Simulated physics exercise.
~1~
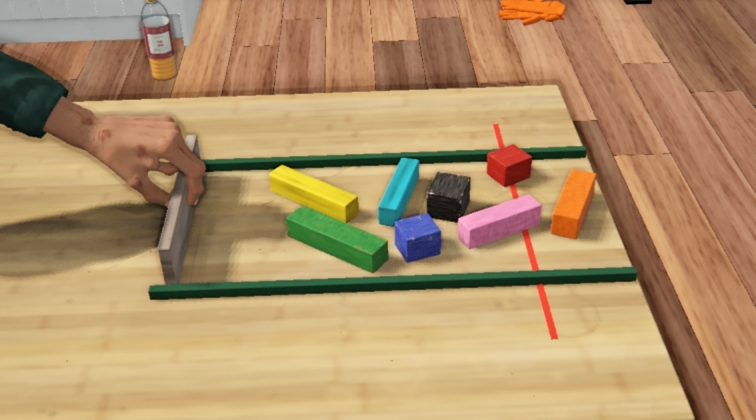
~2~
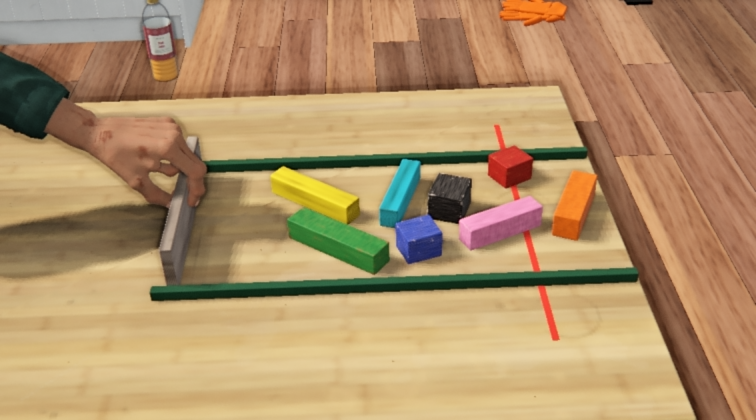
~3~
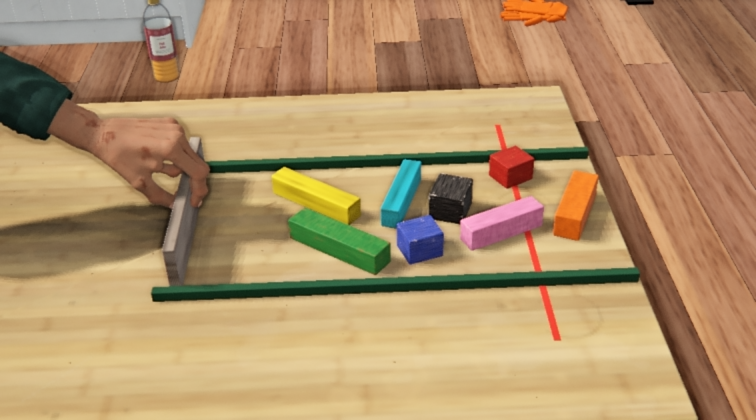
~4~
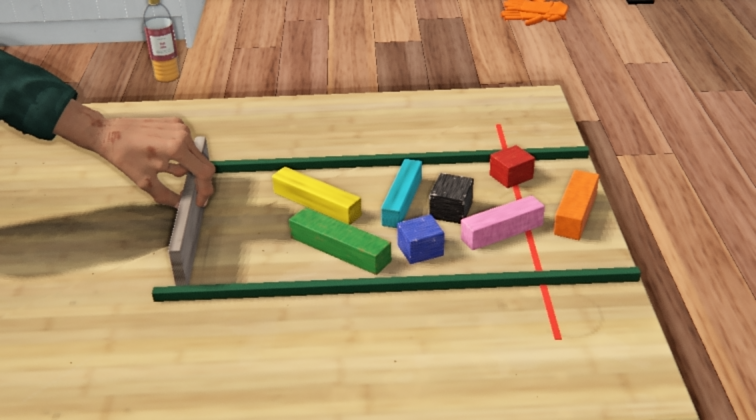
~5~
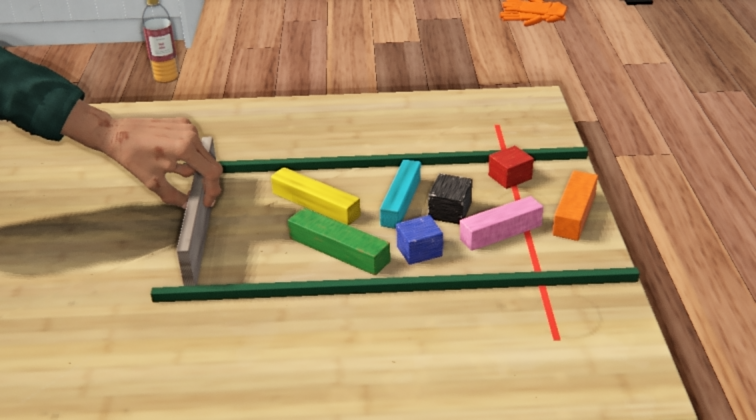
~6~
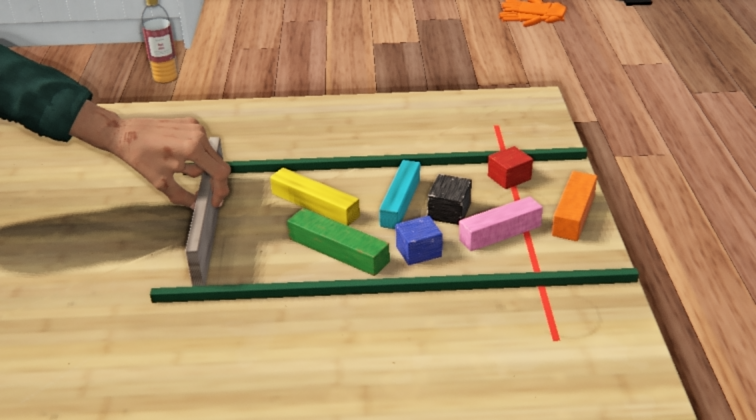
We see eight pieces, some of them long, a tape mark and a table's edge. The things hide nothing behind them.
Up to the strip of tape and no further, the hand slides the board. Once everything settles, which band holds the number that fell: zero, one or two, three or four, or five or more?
So the push knocks one or two off, going by the tape.
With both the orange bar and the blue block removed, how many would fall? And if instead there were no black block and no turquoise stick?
First 0, second 0.
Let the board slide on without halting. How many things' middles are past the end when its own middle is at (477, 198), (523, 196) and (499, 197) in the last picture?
By position: 0 / 1 / 0.
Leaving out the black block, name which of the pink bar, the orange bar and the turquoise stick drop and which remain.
Taking them one by one, the pink bar holds its spot, the orange bar drops away and the turquoise stick holds its spot.
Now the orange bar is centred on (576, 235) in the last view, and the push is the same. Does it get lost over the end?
It stays put.
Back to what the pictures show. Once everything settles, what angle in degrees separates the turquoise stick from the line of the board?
About 20° out of line.
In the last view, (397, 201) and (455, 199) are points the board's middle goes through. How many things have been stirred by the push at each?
The counts are 6 and 8.
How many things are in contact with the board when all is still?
In total, 2.
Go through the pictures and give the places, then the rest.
In the first frame, orange bar (574, 203); red block (509, 166); pink bar (500, 221); board (182, 207); tape (520, 214).
In the second frame, red block (510, 167); turquoise stick (401, 193).
In the third frame, pink bar (502, 223); black block (451, 199).
In the fourth frame, orange bar (577, 204); yellow stick (316, 195).
In the fifth frame, red block (511, 167); blue block (420, 240).
In the sixth frame, orange bar (575, 205); red block (510, 167); pink bar (501, 224); board (207, 209); tape (522, 216).
Early on, none off yet; orange bar at rest near (575, 205); red block at rest near (510, 167); pink bar at rest near (501, 224).
A while later, none off yet; orange bar at rest near (575, 205); red block at rest near (513, 167); pink bar travelled a little near (529, 219).
Finally, the number that fall off is one or two; lost, orange bar.
